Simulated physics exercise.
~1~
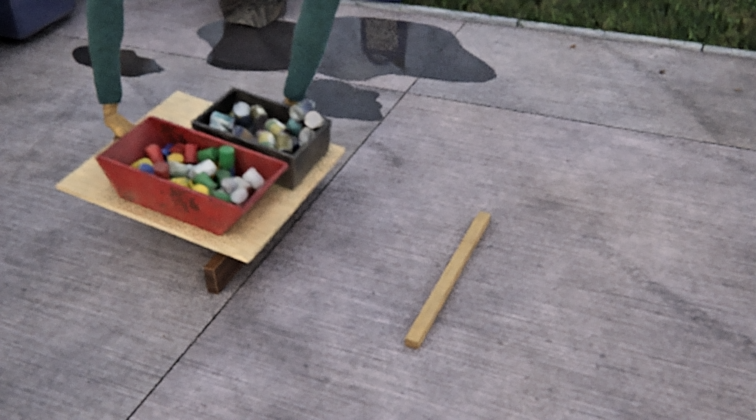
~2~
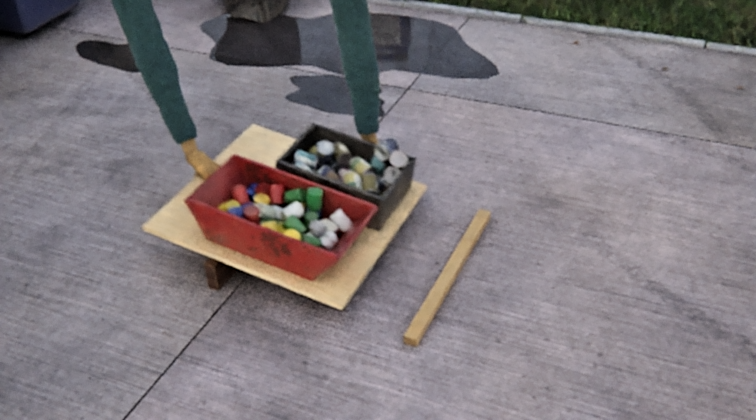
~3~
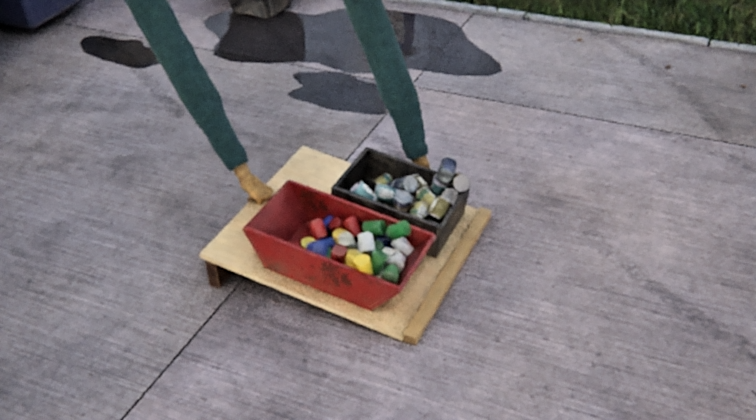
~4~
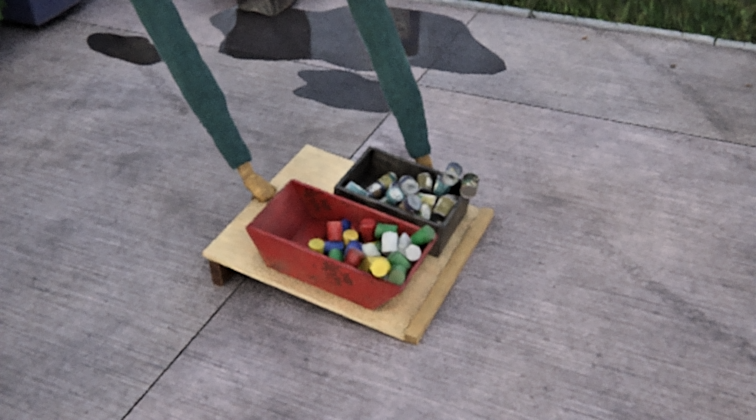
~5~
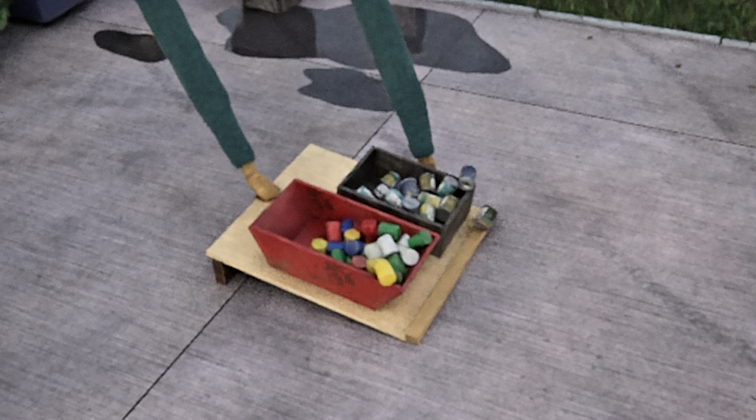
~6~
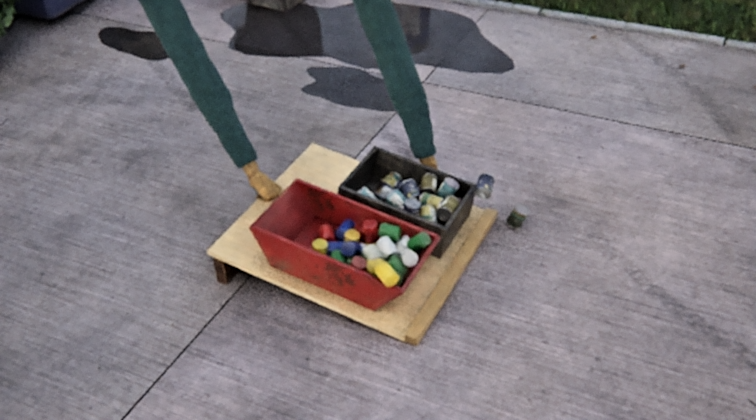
Two green-sleeved arms swung a board carrying a red crate of colourful little pieces and a black crate of small tins down to the right onto the pavement, jolting the contents forward, and a couple of tins tumbled out of the black crate.
